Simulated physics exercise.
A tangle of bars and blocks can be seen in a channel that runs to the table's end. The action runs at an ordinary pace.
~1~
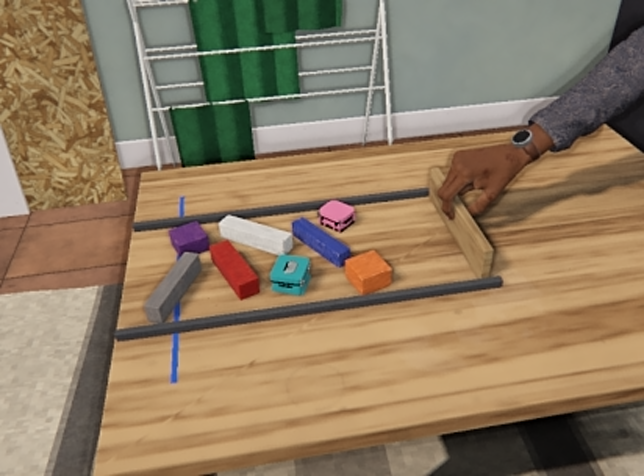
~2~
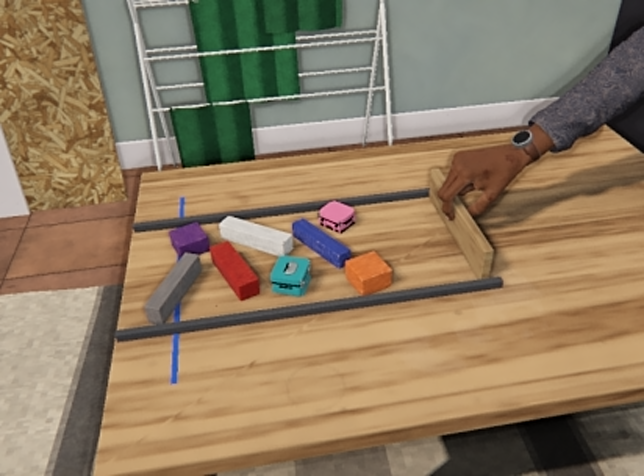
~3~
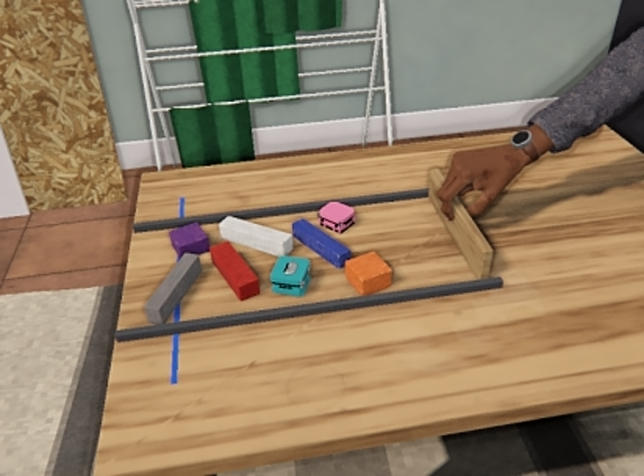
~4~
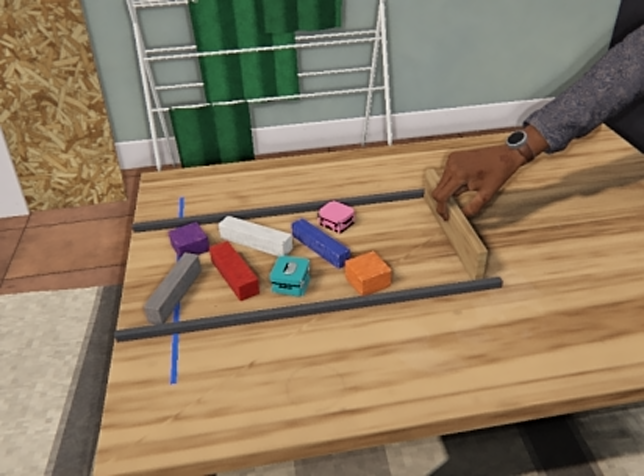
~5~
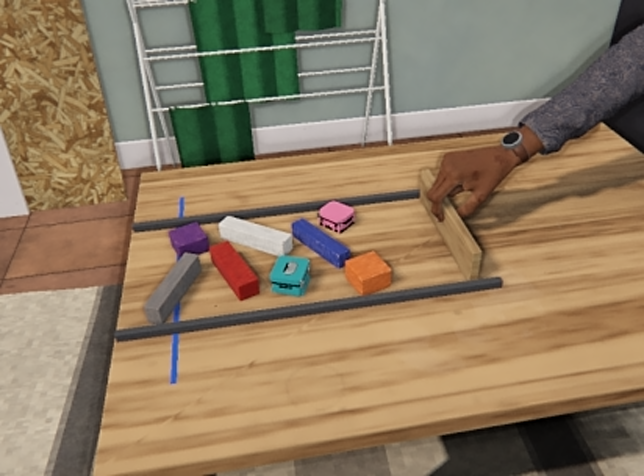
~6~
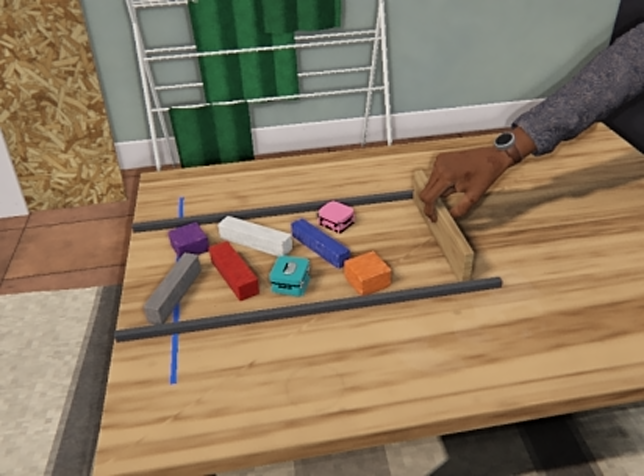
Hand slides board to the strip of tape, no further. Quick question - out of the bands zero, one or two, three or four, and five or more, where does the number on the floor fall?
The push is going to knock off a trio or a quartet.
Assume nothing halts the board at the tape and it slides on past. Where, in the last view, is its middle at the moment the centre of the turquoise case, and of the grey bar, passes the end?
Its middle is about (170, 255) and about (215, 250).
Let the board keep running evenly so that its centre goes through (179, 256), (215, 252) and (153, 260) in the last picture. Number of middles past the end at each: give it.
Respectively, 3, 1 and 5.
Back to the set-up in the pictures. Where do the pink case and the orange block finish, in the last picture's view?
I'd put one at around (166, 232) and the other at around (158, 300).
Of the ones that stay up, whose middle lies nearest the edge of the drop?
That would be the turquoise case.
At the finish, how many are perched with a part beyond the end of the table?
That would be 1.
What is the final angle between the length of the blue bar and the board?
Out of line by around 10°.
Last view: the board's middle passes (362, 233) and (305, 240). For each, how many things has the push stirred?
The first count is 2, and then it's 6.
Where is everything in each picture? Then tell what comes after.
In the first frame, grey bar (174, 286); purple block (189, 240); red bar (234, 269); board (457, 220); tape (179, 272).
In the second frame, purple block (190, 241); white bar (256, 236).
In the third frame, red bar (234, 270); board (457, 221).
In the fourth frame, grey bar (174, 287); blue bar (320, 242).
In the fifth frame, purple block (189, 241); orange block (368, 274).
In the sixth frame, grey bar (174, 288); purple block (189, 241); red bar (234, 270); board (440, 223); tape (178, 272).
Soon after, none off yet; grey bar at rest near (174, 288); purple block at rest near (189, 241); red bar at rest near (234, 270).
After that, none off yet; grey bar moving near (166, 287); purple block moving near (184, 242); red bar displaced a little near (190, 275).
In the end, the number that fall off is three or four; gone, red bar, purple block and grey bar.
